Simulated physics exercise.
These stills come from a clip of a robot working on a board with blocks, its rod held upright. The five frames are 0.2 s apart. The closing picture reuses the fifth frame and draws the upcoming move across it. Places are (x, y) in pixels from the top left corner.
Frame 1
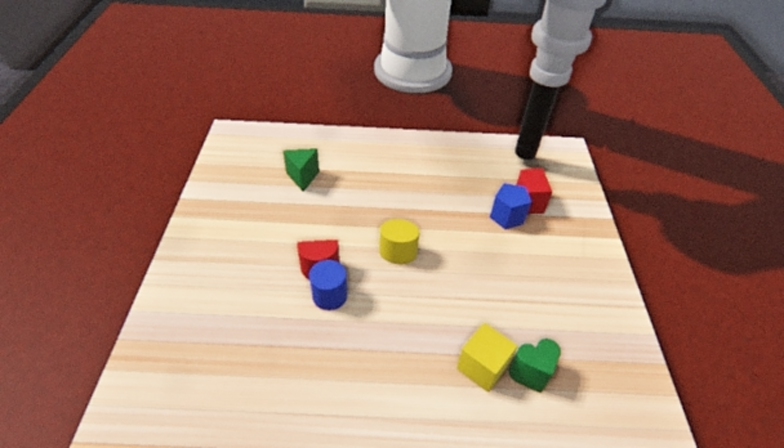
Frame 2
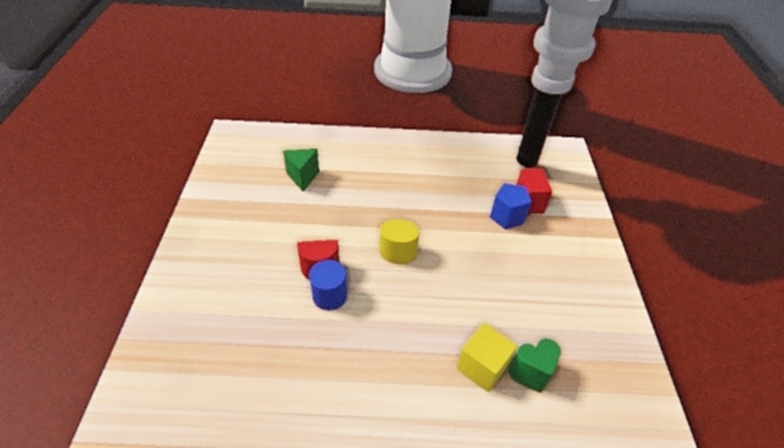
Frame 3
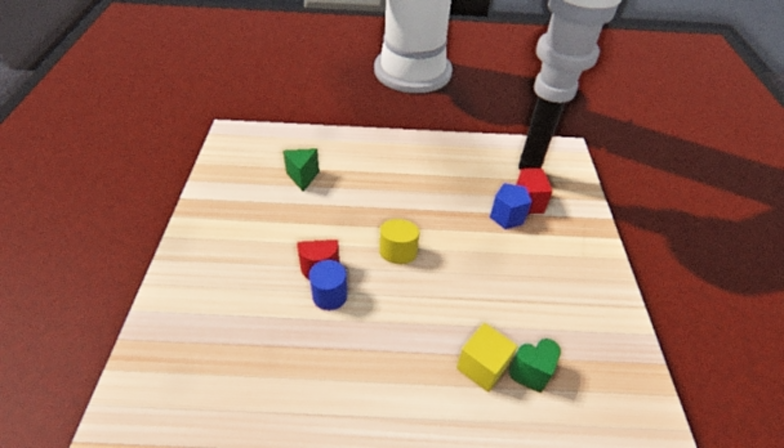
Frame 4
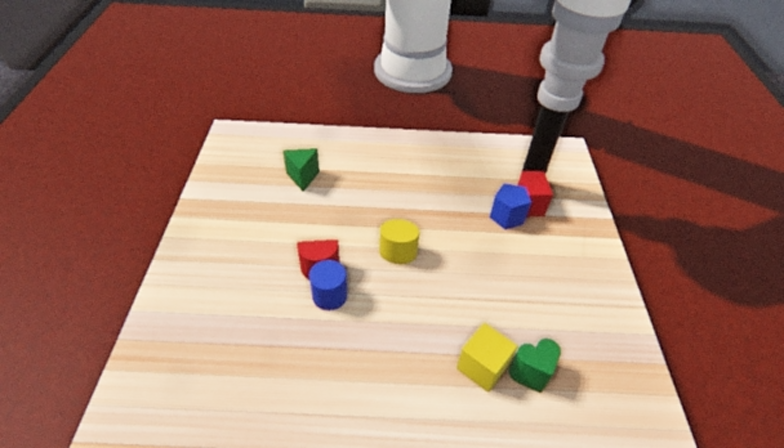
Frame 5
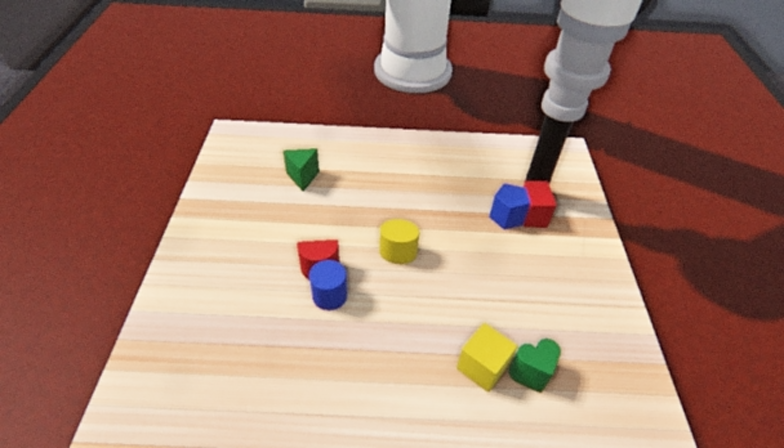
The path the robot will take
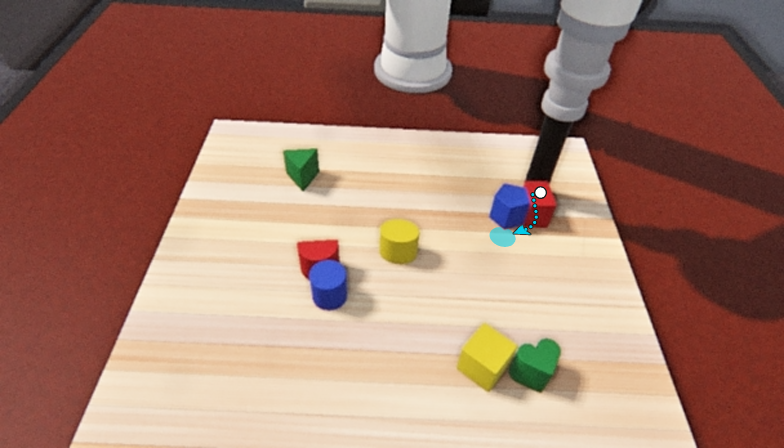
A robot arm with a black rod moved slowly toward the near side of a wooden board scattered with colored blocks, then nudged a red block slightly nearer, beside a blue one.
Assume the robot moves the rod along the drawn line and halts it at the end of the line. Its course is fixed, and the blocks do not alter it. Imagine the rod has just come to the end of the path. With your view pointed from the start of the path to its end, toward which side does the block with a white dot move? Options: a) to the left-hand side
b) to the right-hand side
My answer is option a.
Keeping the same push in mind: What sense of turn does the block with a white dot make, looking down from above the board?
It twists anticlockwise.
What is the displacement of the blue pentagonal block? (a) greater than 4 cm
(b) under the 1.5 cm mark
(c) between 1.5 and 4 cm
c: Between 1.5 and 4 cm.
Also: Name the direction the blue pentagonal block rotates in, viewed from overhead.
From the top: Clockwise.
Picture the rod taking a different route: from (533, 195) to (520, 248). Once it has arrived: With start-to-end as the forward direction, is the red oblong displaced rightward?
My answer is no.
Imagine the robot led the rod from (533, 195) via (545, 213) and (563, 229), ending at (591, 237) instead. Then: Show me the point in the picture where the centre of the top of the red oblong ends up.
It will end up at (546, 217).
The line goes from (533, 195) through (536, 213) and (526, 229) to (503, 237); the dot is on the red oblong.
The first path, step by step. One third of the way, rod (539, 207); red oblong (544, 213).
Two thirds of the way, rod (528, 223); blue pentagonal block (506, 196), turned 30° clockwise; red oblong (539, 231).
At the end, rod (505, 230); blue pentagonal block (495, 195), turned 65° clockwise; red oblong (537, 234), turned 20° anticlockwise.
